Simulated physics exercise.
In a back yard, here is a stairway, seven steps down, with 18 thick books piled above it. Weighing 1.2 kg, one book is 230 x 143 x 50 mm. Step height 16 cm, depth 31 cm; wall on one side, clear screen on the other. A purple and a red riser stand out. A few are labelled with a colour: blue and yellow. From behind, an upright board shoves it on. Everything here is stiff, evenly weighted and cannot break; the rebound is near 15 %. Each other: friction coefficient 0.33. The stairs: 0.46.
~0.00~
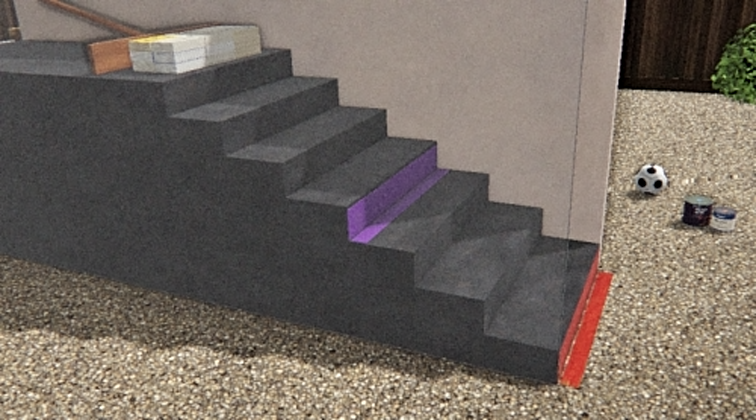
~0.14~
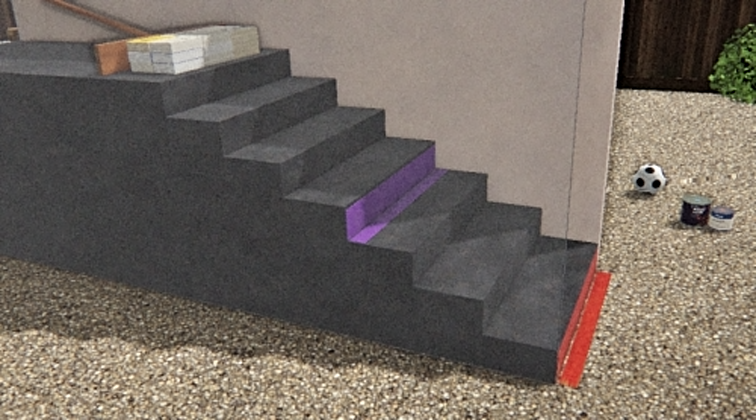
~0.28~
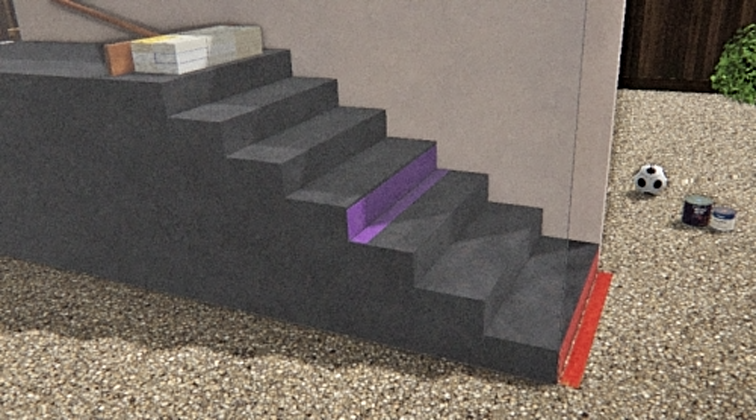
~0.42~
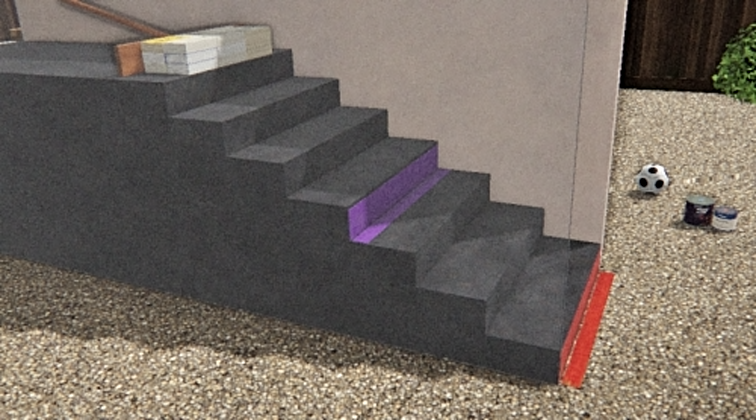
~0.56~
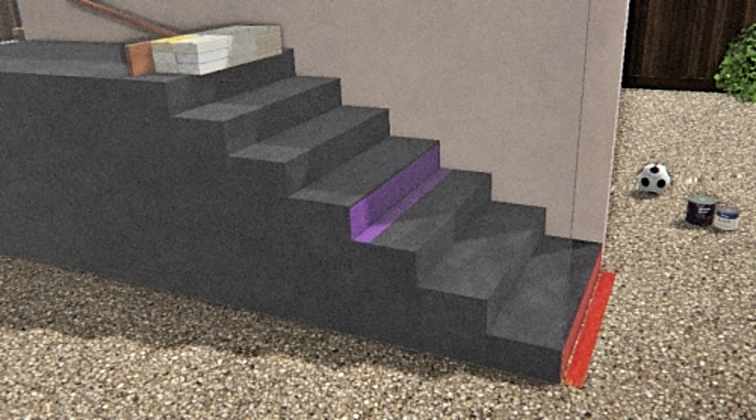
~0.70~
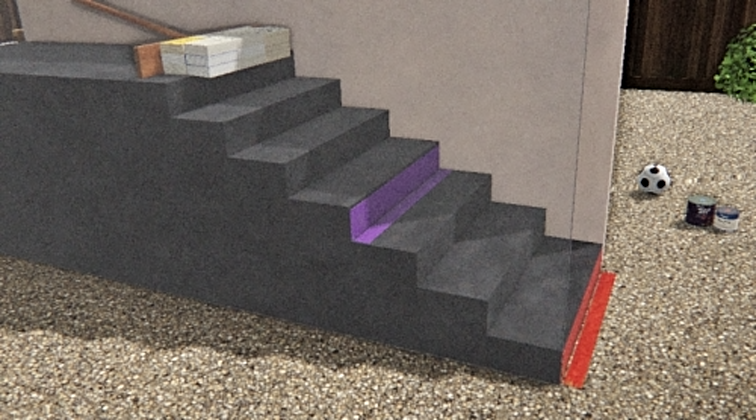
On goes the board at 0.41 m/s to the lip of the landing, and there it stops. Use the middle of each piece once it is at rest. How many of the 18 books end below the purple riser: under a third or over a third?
Fewer than one in three.
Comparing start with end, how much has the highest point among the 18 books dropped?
Around 14 centimetres.
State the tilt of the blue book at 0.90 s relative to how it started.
About 50°.
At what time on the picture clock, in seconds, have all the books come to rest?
Settling time: Near 3.5 s.
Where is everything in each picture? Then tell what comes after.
In the first picture (pixels give the middle of a visible side), board (90, 51) 47 cm from the edge; purple riser, near end, (368, 234); red riser, near end, (574, 374); blue book (191, 55); yellow book (139, 47); none has stirred.
The second picture shows board (96, 52) 41 cm from the edge; blue book (189, 55).
The third picture shows board (106, 52) 35 cm from the edge; yellow book (142, 47) 19 mm from its place; blue book (193, 56) 16 mm from its place; movement in 18 of them.
The fourth picture shows board (117, 52) 30 cm from the edge; yellow book (152, 48) 8 cm from its place; blue book (203, 56) 7 cm from its place; movement in 18 of them.
The fifth picture shows board (127, 52) 24 cm from the edge; yellow book (163, 47) 13 cm from its place; blue book (214, 56) 13 cm from its place; movement in 18 of them.
The sixth picture shows board (136, 54) 18 cm from the edge; purple riser, near end, (371, 234); red riser, near end, (577, 374); blue book (224, 58) 4° from how it stood; yellow book (172, 49) 19 cm from its place; steepest lean 4°, the book at (279, 55); movement in 18 of them.
After 0.90 s, none of the 18 books below the purple riser, 18 disturbed; blue book 50° from how it stood, 15 cm lower; yellow book 27 cm from its place.
After 1.38 s, none of the 18 books below the purple riser, 18 disturbed; yellow book 31° from how it stood, 20 cm lower; blue book 24° from how it stood, 19 cm lower.
In the end (3.8 s), none of the 18 books below the purple riser, 18 disturbed; yellow book on its side; blue book 21 cm lower. That is 0 per cent. From the last view, middles, yellow book near (336, 170), blue book near (247, 102).
